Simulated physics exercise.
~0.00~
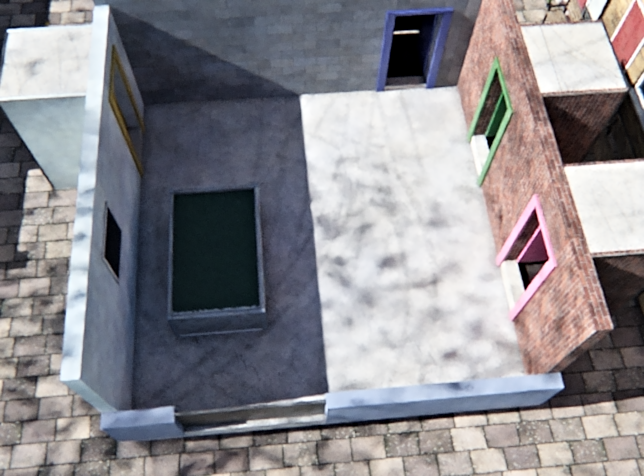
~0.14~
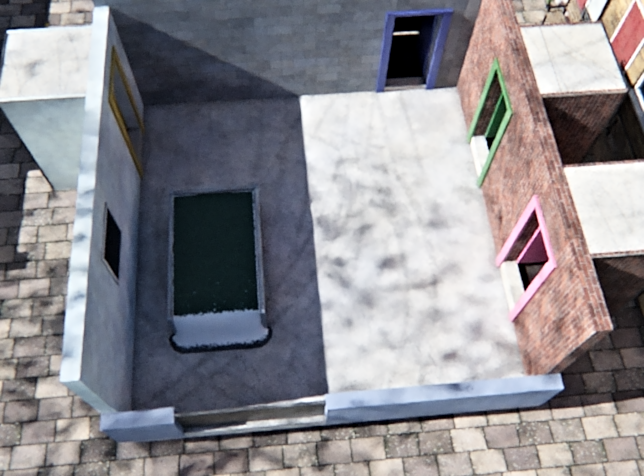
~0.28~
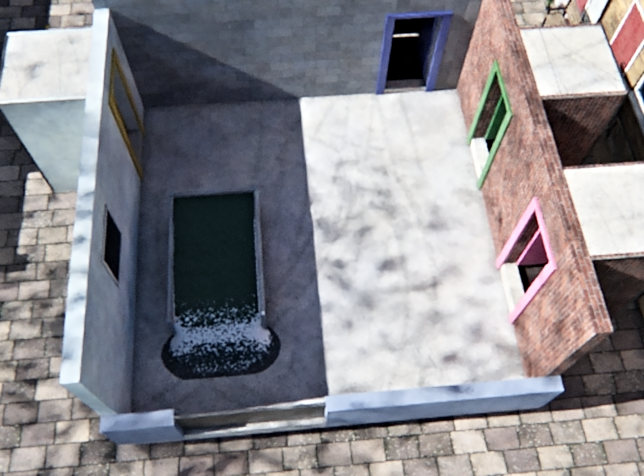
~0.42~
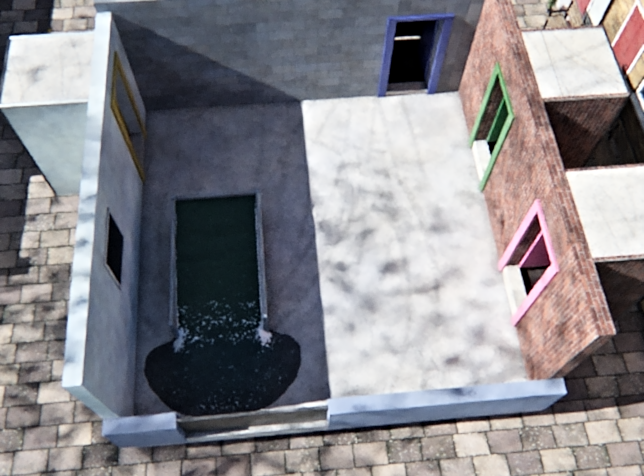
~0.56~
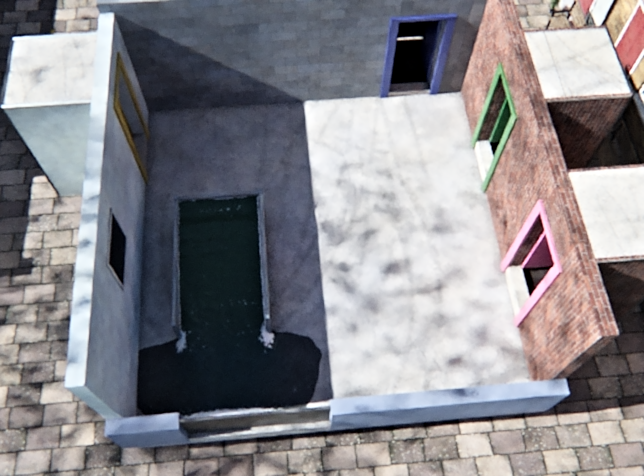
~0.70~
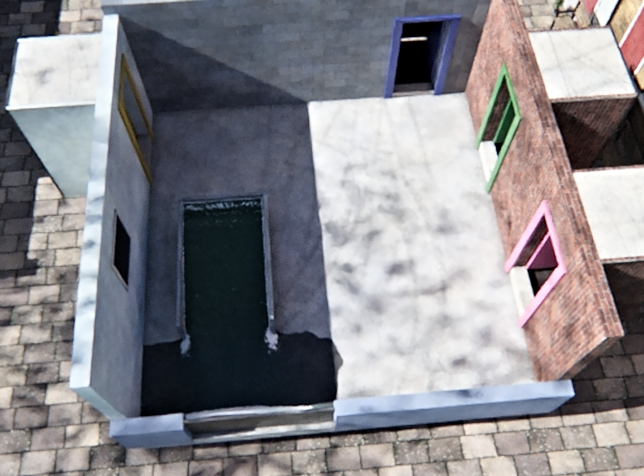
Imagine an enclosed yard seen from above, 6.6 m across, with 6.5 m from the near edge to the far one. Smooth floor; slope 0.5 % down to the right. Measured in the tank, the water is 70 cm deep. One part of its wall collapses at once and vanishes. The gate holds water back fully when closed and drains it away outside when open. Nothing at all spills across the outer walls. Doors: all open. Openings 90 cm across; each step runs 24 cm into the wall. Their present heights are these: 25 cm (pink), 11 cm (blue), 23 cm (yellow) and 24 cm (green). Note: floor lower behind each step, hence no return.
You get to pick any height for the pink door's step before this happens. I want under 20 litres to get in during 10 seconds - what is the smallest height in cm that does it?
You would need about 12.5 cm.
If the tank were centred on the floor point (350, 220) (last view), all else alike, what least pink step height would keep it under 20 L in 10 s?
Minimum: Approx. 8.5 cm.
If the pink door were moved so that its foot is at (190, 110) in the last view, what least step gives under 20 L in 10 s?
Minimum: About 18 cm.
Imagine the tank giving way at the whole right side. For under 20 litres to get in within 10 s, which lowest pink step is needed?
You'd want it roughly 24 centimetres tall.
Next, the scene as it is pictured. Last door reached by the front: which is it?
I'd say the blue door.
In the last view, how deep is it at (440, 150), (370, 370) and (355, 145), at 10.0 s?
Roughly 11, then 3, then 6 cm.
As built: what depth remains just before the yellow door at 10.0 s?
Some 3.0 cm.
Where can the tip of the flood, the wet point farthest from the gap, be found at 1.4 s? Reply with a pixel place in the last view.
Front tip: Approx. (426, 404) px.
After 1.4 s water covers 15 % of the floor, deepest (53 cm) near (141, 429); it has not reached the pink door.
After 3.0 s water covers 40 % of the floor, deepest (32 cm) near (141, 429); 18 cm at the pink door, 0 litres in over its 25 cm step.
After 10.0 s water covers 95 % of the floor, deepest (12 cm) near (464, 187); 7 cm at the pink door, 0 litres in over its 25 cm step.
At the pink door as built, the water arrived by 2.7 s and peaked near 19 cm at 3.2 s.
With a step of 11 cm, 37 litres would have come in within the 10 s; with 15 cm, 7 litres. So under 20 litres takes about 12.5 cm.
